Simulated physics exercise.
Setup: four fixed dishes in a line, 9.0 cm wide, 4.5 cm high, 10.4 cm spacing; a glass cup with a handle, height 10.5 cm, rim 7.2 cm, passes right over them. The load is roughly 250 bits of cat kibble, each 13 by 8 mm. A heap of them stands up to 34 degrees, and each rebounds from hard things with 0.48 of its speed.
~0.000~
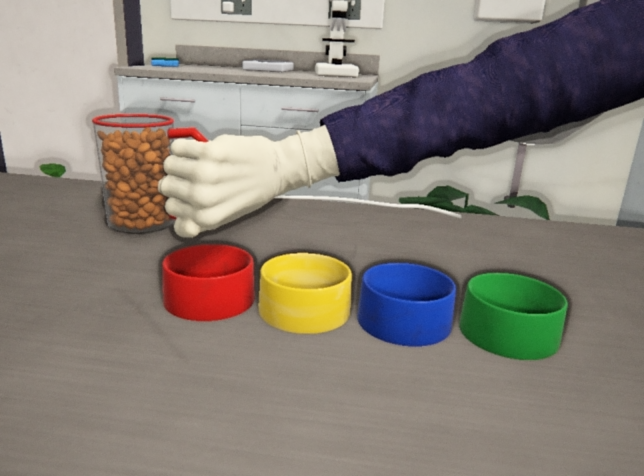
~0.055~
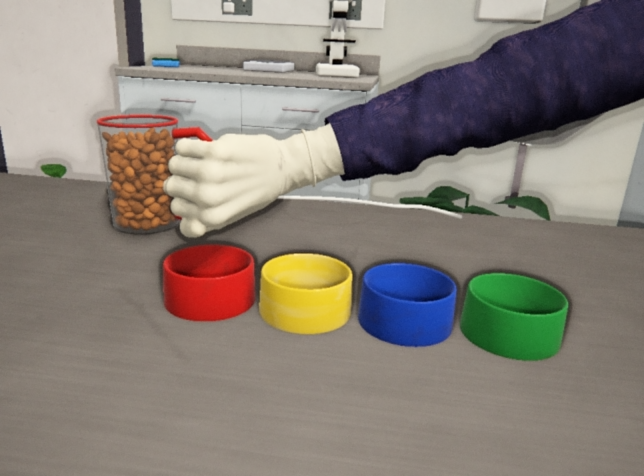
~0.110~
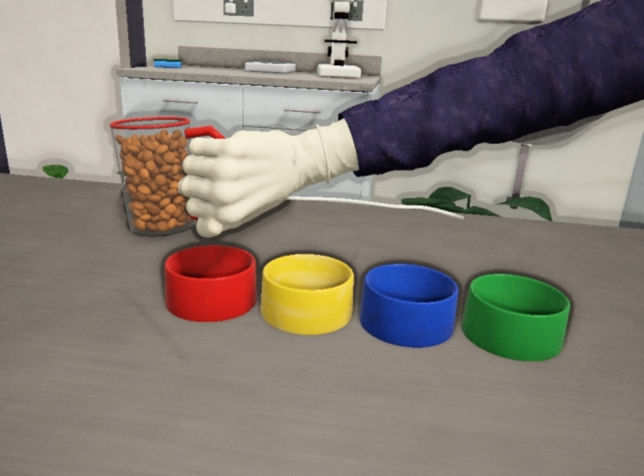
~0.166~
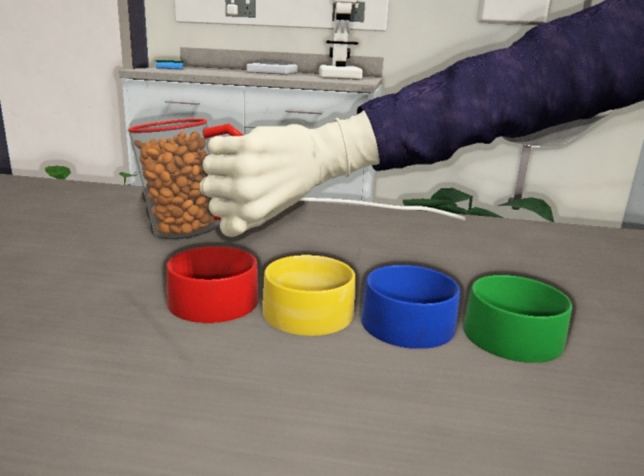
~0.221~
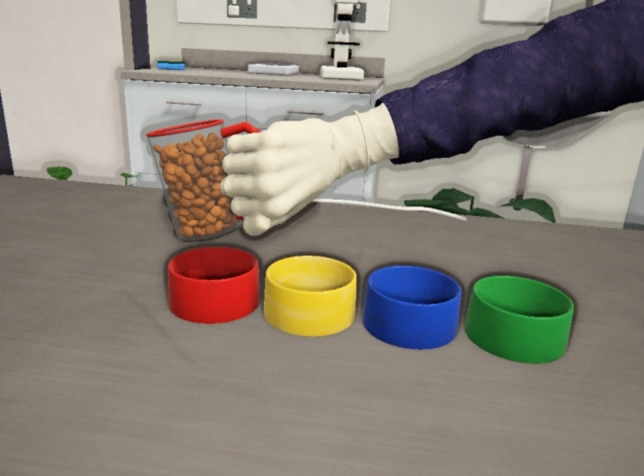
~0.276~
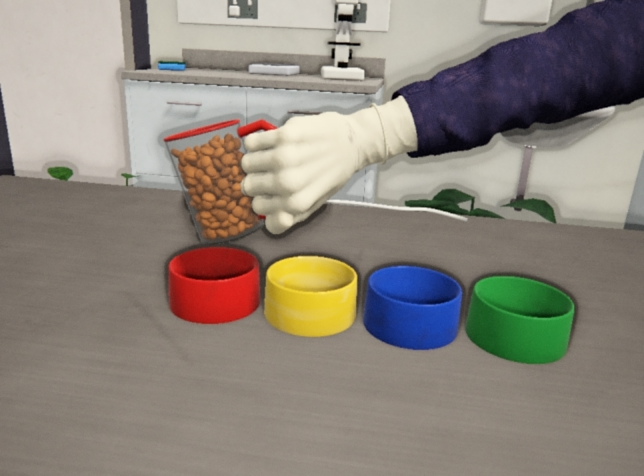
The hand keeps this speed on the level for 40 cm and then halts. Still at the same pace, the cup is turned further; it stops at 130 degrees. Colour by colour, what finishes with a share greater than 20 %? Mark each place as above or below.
Marks: Red below, blue below, green above, yellow below, counter above.
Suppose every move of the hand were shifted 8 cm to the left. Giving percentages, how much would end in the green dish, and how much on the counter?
Then I'd expect green at 0 and the counter at 0.
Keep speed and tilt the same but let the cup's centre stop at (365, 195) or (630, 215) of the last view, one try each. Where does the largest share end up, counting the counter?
The biggest share goes to yellow first, then to green.
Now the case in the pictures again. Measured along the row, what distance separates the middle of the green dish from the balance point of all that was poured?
Near 3 cm, shifted toward decreasing x.
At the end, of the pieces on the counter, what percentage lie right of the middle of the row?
Estimated share comes to about 100 per cent.
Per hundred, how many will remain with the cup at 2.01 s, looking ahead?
About 0 percent of the load.
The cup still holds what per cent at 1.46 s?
Roughly 90 percent.
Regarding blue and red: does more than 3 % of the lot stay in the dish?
For blue, it does; for red, it does not.
After 0.99 s, tilt 70 degrees; cup holds 100 %.
After 1.46 s, tilt 105 degrees; cup holds 90 %.
After 2.01 s, tilt 130 degrees; cup holds 0 %, blue 10 %, green 60 %.
By 2.7 s all is still; red 0 %, blue 10 %, green 60 %, yellow 0 %, counter 30 %.
